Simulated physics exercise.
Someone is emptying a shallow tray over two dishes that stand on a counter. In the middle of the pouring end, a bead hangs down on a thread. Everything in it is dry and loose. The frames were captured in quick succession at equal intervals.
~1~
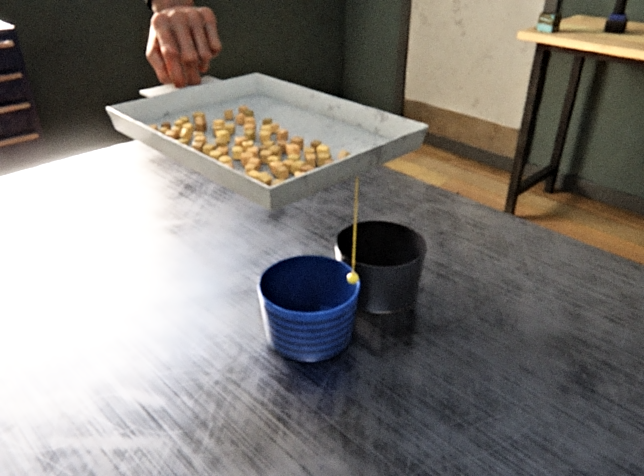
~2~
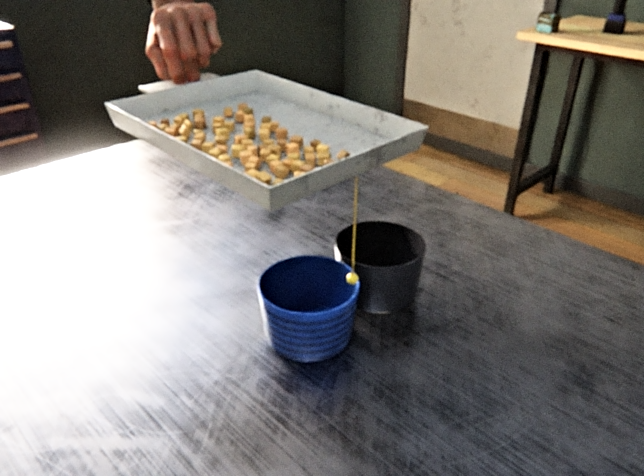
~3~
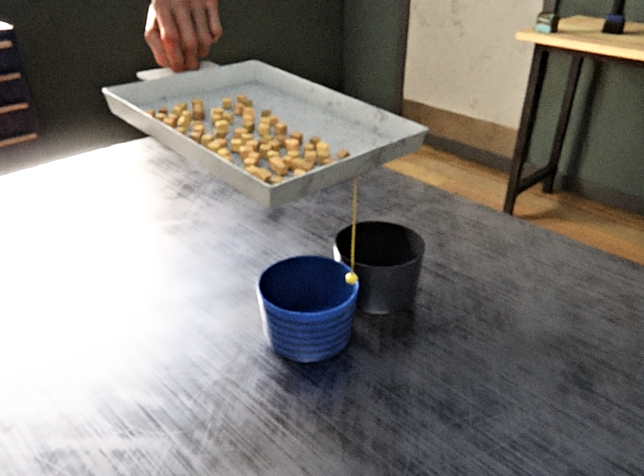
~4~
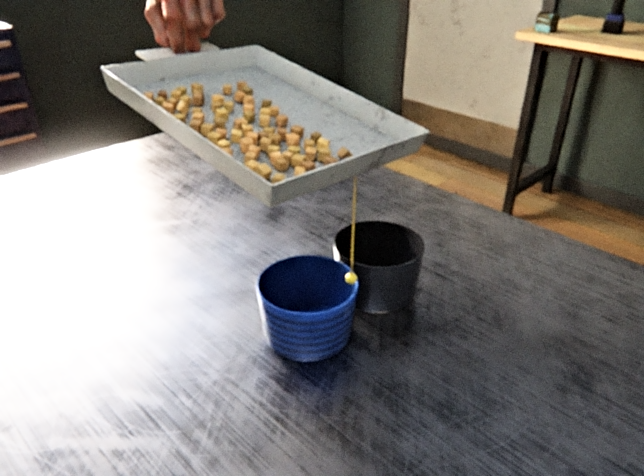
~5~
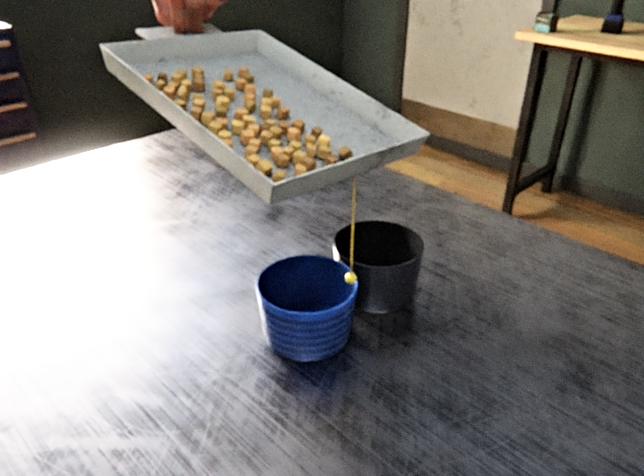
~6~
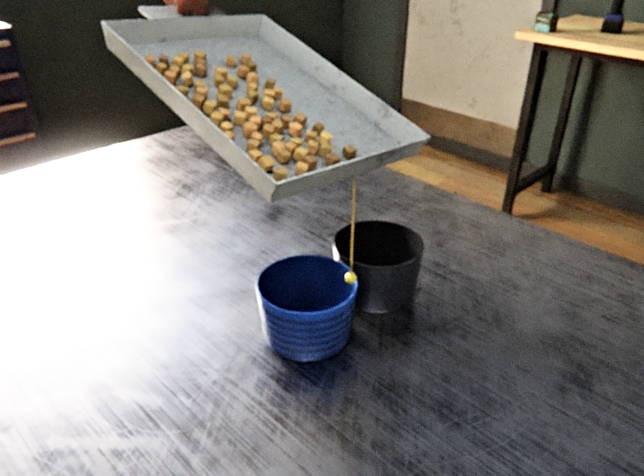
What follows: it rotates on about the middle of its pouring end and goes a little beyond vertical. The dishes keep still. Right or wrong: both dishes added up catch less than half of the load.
Right, they catch less than half.
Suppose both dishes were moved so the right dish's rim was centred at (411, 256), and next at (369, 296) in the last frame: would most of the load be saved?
Taking the tries in order: A minor share, followed by a minor share.
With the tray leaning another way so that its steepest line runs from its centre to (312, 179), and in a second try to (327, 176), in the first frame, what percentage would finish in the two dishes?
0 % then 0 %, roughly.
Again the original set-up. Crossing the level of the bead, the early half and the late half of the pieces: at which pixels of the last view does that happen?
Points: About (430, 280), then about (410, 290).
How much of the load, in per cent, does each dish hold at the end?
The left dish holds 0 % and the right dish holds 0 %.
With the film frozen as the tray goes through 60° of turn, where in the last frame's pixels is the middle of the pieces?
(351, 141).
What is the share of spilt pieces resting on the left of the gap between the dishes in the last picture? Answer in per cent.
My estimate is some 10 per cent.
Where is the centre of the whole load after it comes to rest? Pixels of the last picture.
Centre at rest, last view: Approx. (444, 368).
Shortly afterwards, tray tipped steeply; the whole lot on the tray.
Next, tray tipped right over; all but a few on the tray; a little outside both; only a few in the air.
Some moments later, tray tipped past a quarter turn; the whole lot outside both.
In the end, tray tipped past a quarter turn; none at all in the left dish; none at all in the right dish; the whole lot outside both.
